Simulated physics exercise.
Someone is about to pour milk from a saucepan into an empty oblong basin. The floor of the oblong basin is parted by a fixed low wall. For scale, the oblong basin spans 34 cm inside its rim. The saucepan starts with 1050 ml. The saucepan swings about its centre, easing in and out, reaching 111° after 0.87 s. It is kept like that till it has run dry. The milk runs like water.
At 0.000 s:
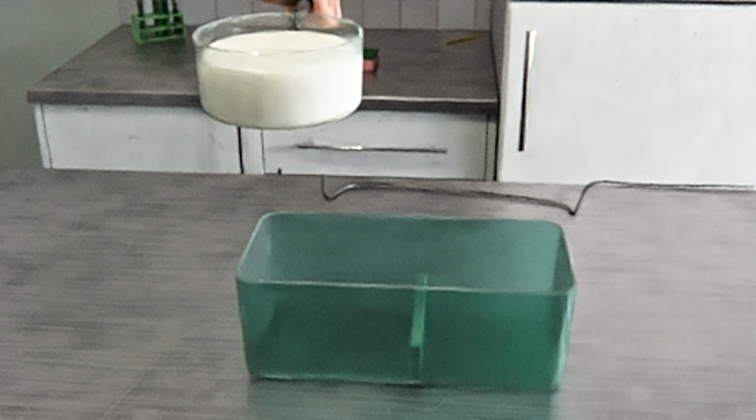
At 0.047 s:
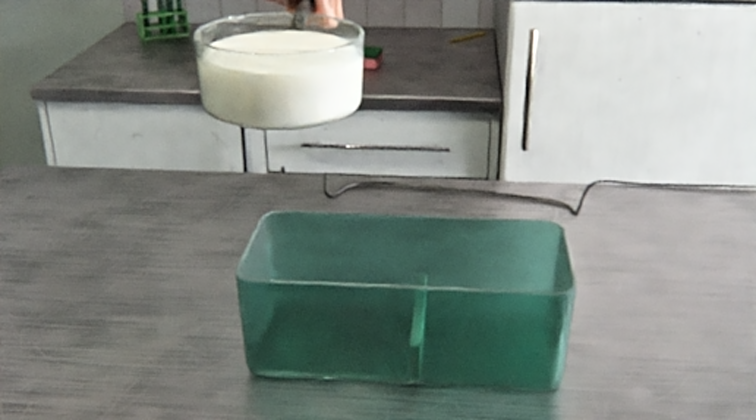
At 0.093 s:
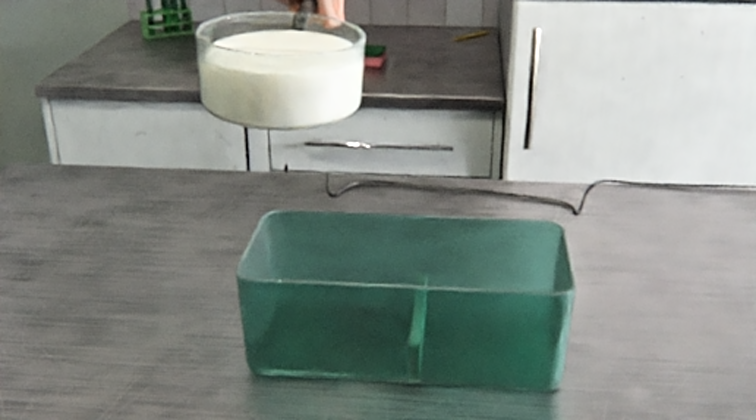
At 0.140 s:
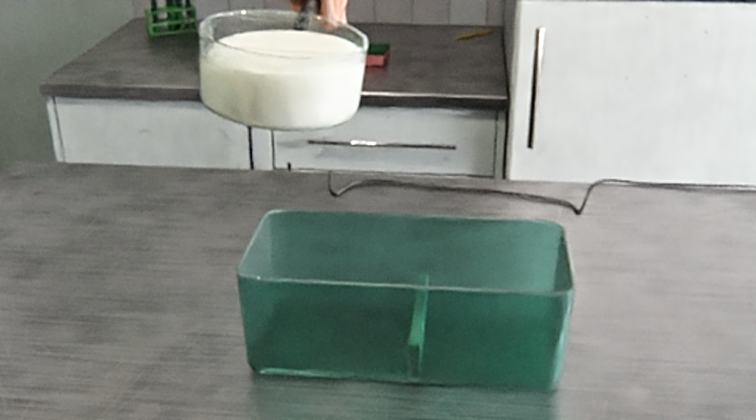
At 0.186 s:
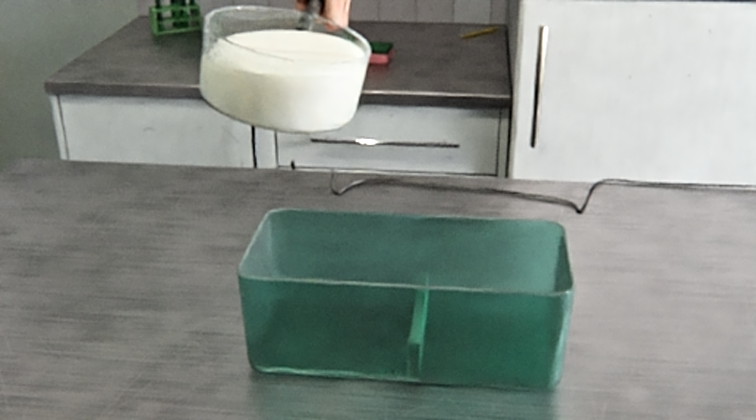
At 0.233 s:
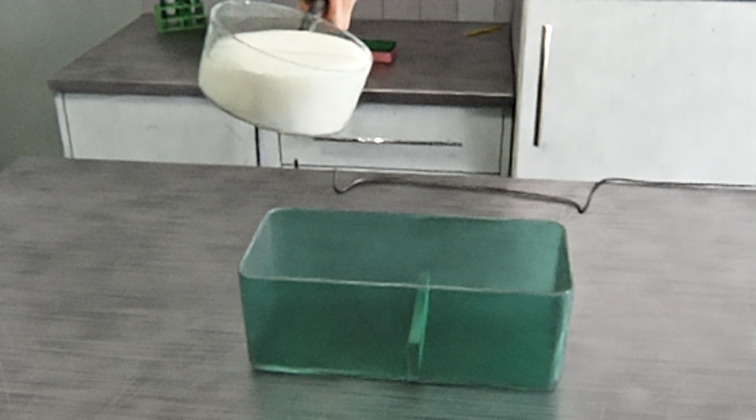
The footage shows a hand holding a clear, round pan of milk above and behind an empty green oblong basin with a low divider on a grey surface; the pan starts level, then tilts gradually and modestly to the right.
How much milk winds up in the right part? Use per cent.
About 56 per cent.
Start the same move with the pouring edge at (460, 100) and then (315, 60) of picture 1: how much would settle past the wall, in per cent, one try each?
In turn about 85 and 10 per cent.
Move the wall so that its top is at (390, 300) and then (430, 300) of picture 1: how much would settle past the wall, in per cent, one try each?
First 70, then 40 per cent.
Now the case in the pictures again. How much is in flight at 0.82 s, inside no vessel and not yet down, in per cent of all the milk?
Some 10 per cent.
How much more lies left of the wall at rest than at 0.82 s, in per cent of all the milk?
About 14 per cent.
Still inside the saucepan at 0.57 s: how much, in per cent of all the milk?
Near 38 in a hundred.
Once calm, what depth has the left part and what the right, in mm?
Left about 16 mm, right about 26 mm.
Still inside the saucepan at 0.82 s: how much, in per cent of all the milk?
Some 5 per cent.
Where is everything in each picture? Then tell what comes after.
In the first frame, it leans 0°; its right rim is at (361, 36); the milk meets the walls at (203, 48) and (358, 51); the oblong basin's rim runs from (249, 245) to (569, 256); the wall's top is at (419, 309).
In the second frame, it leans 1°; its right rim is at (362, 37); the milk meets the walls at (204, 47) and (359, 51).
In the third frame, it leans 3°; its right rim is at (363, 41); the milk meets the walls at (206, 46) and (360, 53).
In the fourth frame, it leans 7°; its right rim is at (366, 47); the milk meets the walls at (208, 45) and (363, 55).
In the fifth frame, it leans 12°; its right rim is at (368, 54); the milk meets the walls at (209, 45) and (366, 56).
In the sixth frame, it leans 19°; its right rim is at (370, 64); the milk meets the walls at (209, 46) and (369, 58).
After 0.57 s the tilt is 82° and 37 per cent is still to pour, 2 is left of the wall and 11 right of it.
After 0.82 s the tilt is 110° and 5 per cent is still to pour, 28 is left of the wall and 57 right of it.
After 1.09 s the tilt is 111° and 0 per cent is still to pour, 42 is left of the wall and 56 right of it.
After 1.37 s the tilt is 111° and 0 per cent is still to pour, 42 is left of the wall and 56 right of it.
In the end 42 per cent lies left of the wall, 56 right of it and 2 outside.
